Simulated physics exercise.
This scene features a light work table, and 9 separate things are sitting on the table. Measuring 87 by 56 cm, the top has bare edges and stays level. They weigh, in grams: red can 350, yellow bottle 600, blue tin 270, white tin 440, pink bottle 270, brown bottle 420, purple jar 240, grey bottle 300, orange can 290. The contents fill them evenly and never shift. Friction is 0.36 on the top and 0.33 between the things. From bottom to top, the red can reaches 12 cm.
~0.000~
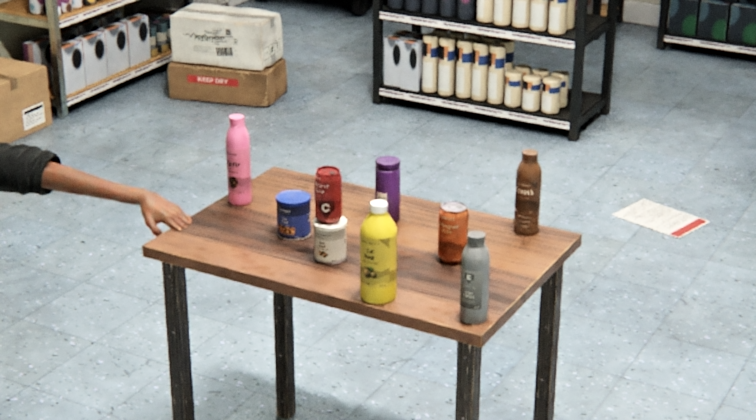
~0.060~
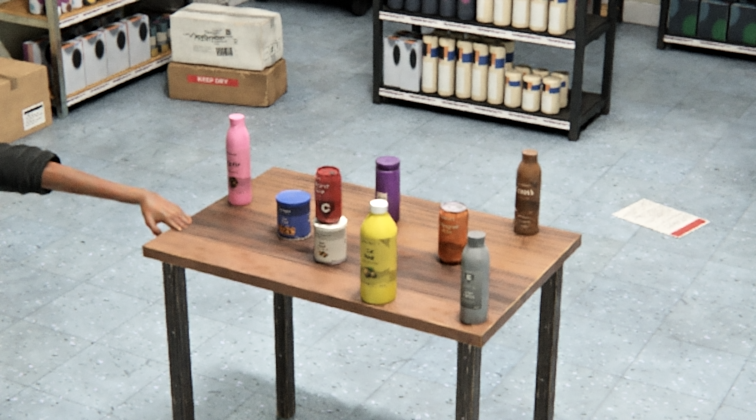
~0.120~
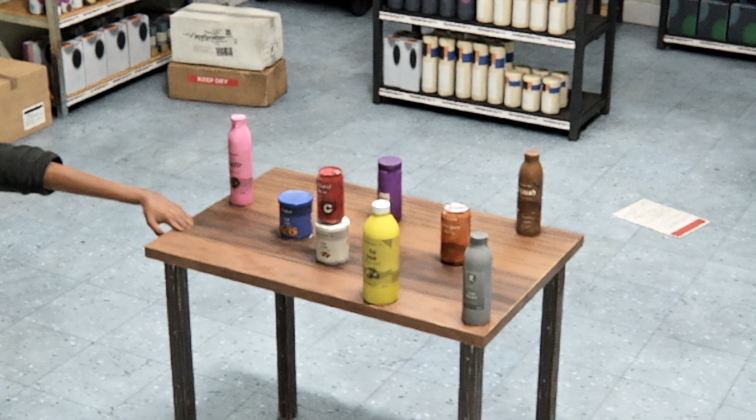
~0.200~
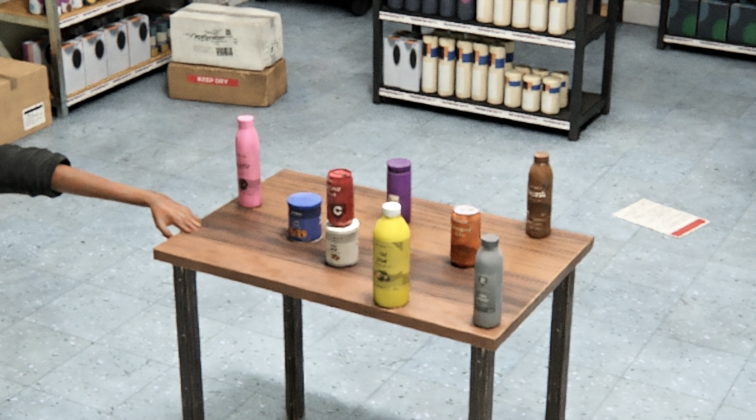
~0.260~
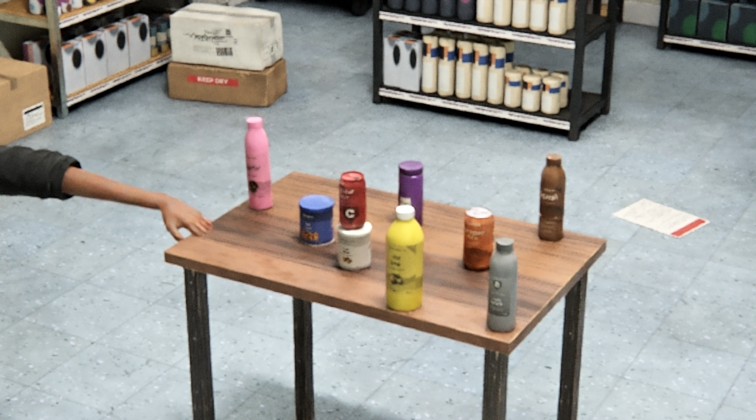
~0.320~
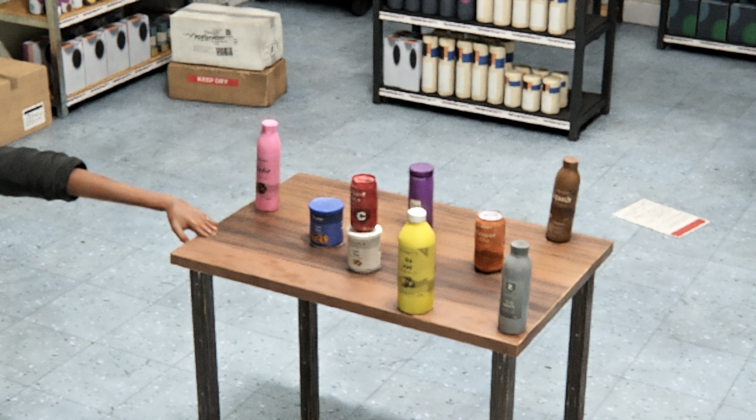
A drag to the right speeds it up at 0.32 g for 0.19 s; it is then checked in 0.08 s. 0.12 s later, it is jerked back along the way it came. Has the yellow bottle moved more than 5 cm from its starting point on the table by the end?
No - I expect it to remain close by.
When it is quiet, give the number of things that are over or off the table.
So, 3 in all.
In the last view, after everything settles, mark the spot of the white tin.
Look near (330, 239) and you'll find it.
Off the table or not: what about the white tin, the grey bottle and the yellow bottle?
Once it all settles, the white tin stays on its surface, the grey bottle leaves its surface and the yellow bottle stays on its surface.
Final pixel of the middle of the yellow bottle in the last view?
It winds up close to (378, 250).
After 0.62 s, table 3 cm from its start; brown bottle and grey bottle now off the table; yellow bottle moved 3 cm near (403, 257); pink bottle on its side.
After 0.82 s, pink bottle on its side.
In the end (1.4 s), off the table, brown bottle and grey bottle; toppled on the table, pink bottle; the other 6 under 5 cm from the start. In the last view, yellow bottle near (378, 250).
